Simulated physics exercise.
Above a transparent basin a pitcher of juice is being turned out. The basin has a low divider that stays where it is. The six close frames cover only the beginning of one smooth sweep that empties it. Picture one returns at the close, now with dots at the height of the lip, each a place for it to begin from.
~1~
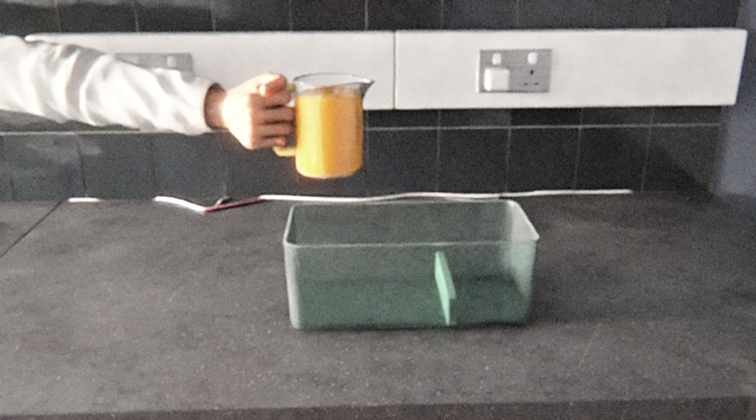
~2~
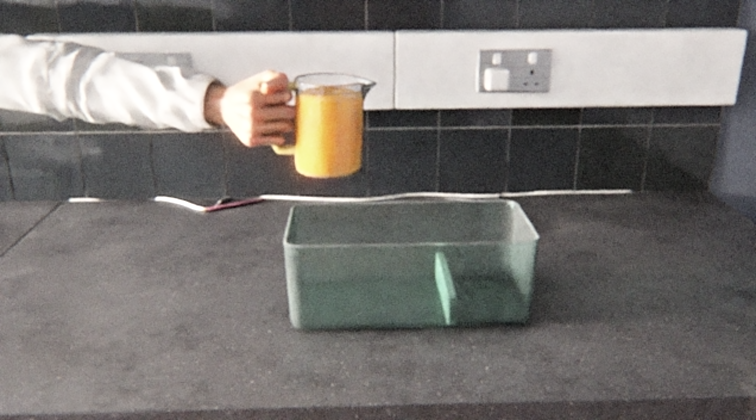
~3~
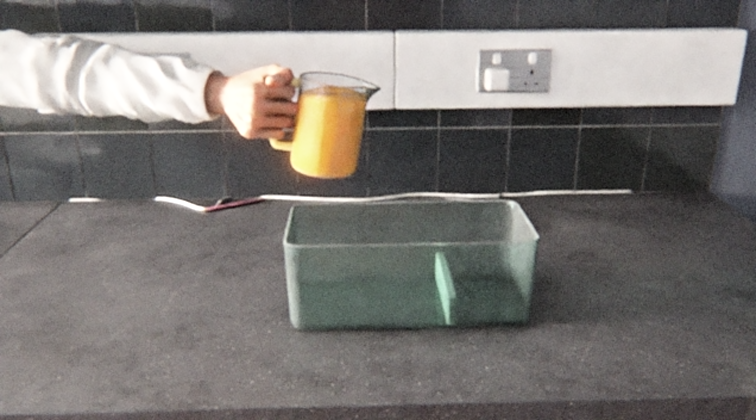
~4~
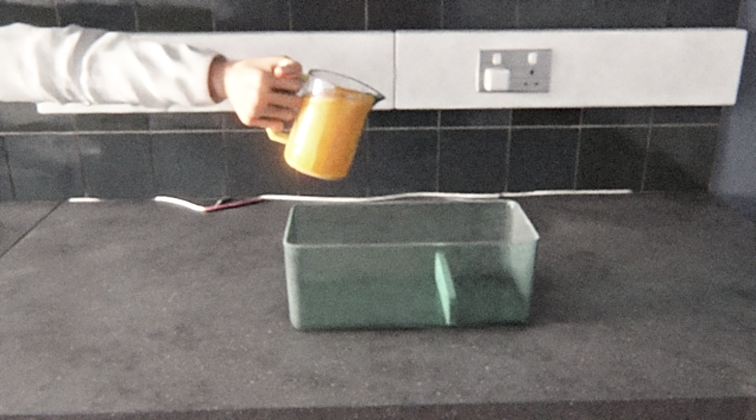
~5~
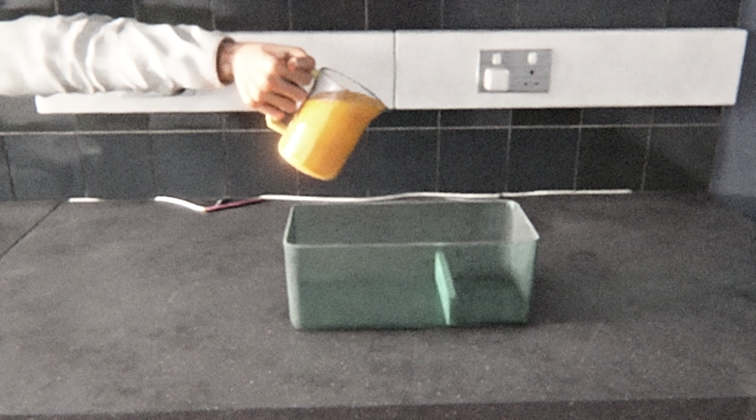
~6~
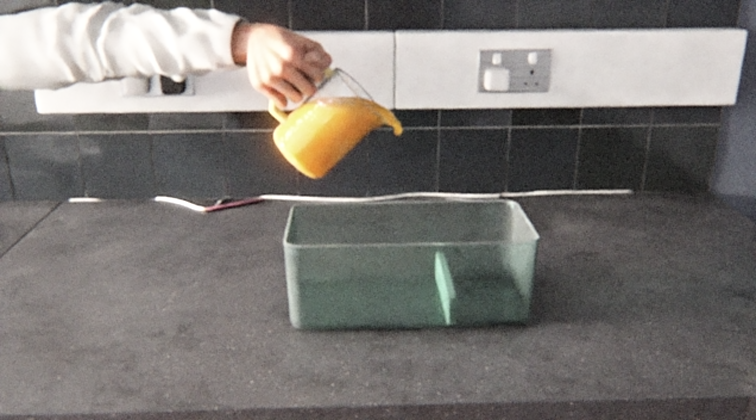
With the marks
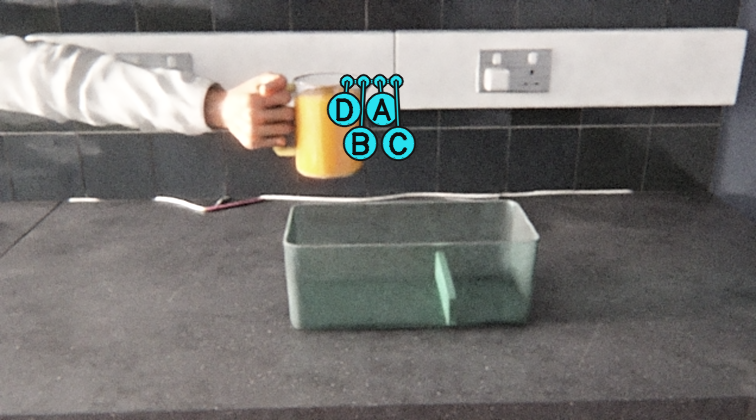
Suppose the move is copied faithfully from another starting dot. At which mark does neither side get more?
C beats the others.
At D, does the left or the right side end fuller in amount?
More ends on the left.
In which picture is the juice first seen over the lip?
In picture 6.
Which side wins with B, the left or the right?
More ends on the left.
On the marked copy, A at (379, 81); B at (363, 81); C at (396, 81); D at (347, 81).
With A, about 84 % ends left of the wall and 12 % right of it; 4 % is lost outside.
With B, about 91 % ends left of the wall and 6 % right of it; 3 % is lost outside.
With C, about 51 % ends left of the wall and 47 % right of it.
With D, about 91 % ends left of the wall and 7 % right of it.
